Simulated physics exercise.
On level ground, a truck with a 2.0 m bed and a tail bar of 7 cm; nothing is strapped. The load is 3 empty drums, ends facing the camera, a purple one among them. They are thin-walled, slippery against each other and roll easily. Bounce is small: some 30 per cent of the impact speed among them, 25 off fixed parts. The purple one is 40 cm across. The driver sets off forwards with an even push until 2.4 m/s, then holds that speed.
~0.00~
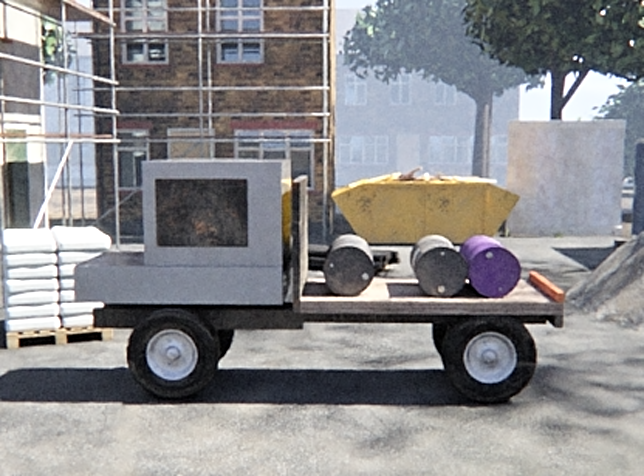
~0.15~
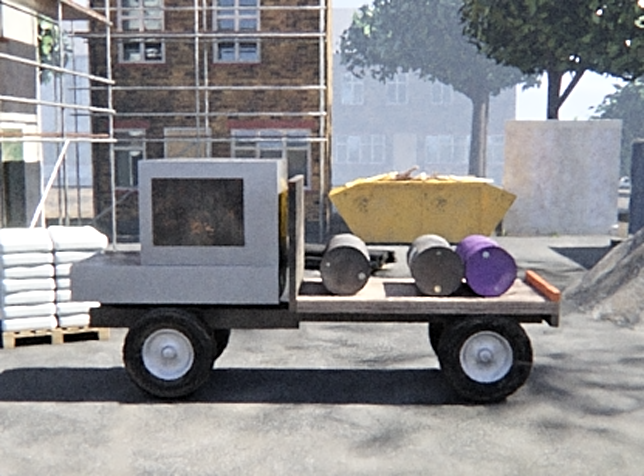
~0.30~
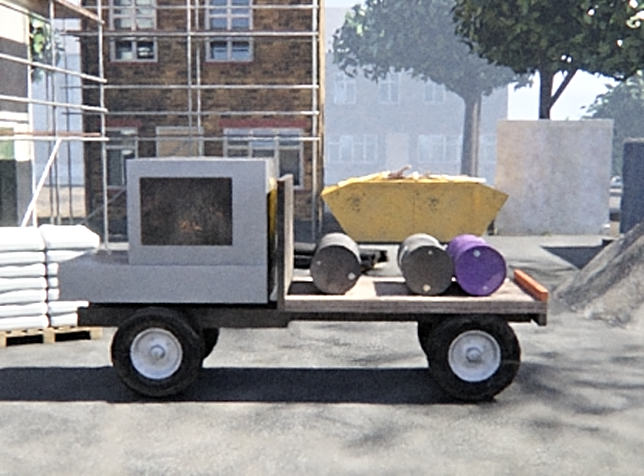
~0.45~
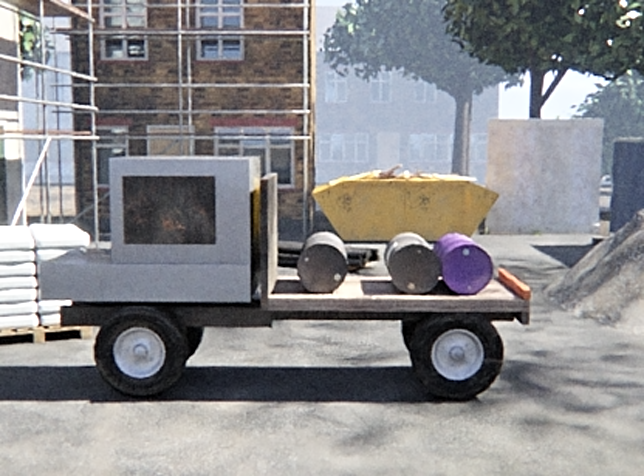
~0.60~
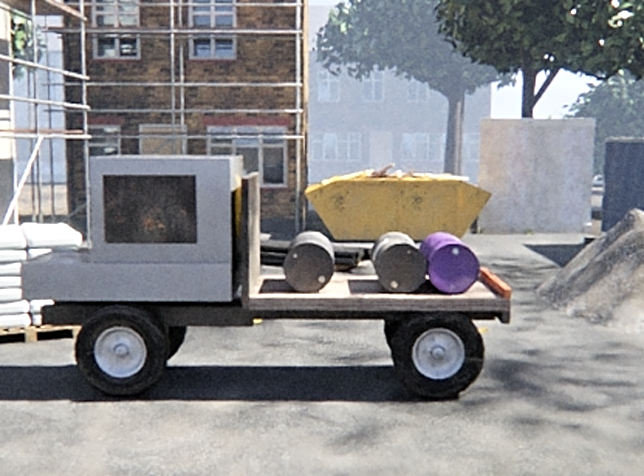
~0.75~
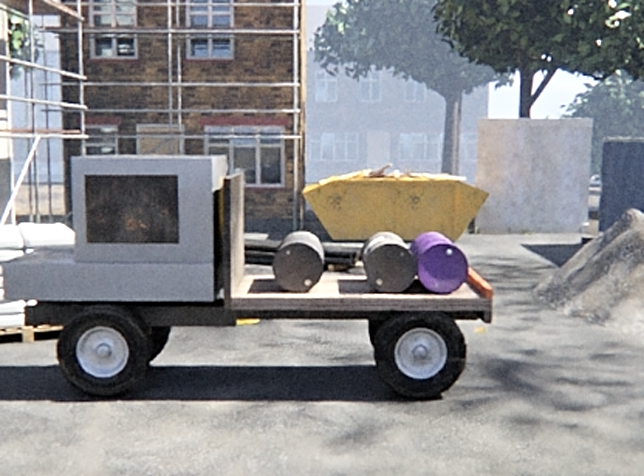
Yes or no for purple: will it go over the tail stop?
Purple stays on the bed.
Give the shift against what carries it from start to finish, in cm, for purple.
Moved: Purple 25.
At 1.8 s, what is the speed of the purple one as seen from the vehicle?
Roughly 0.0 m/s.
By 1.8 s, purple is on the bed, 15 cm from the bar; 0 over the tail so far.
Finally (3.0 s), purple is on the bed, 20 cm from the bar; 0 over the tail so far.
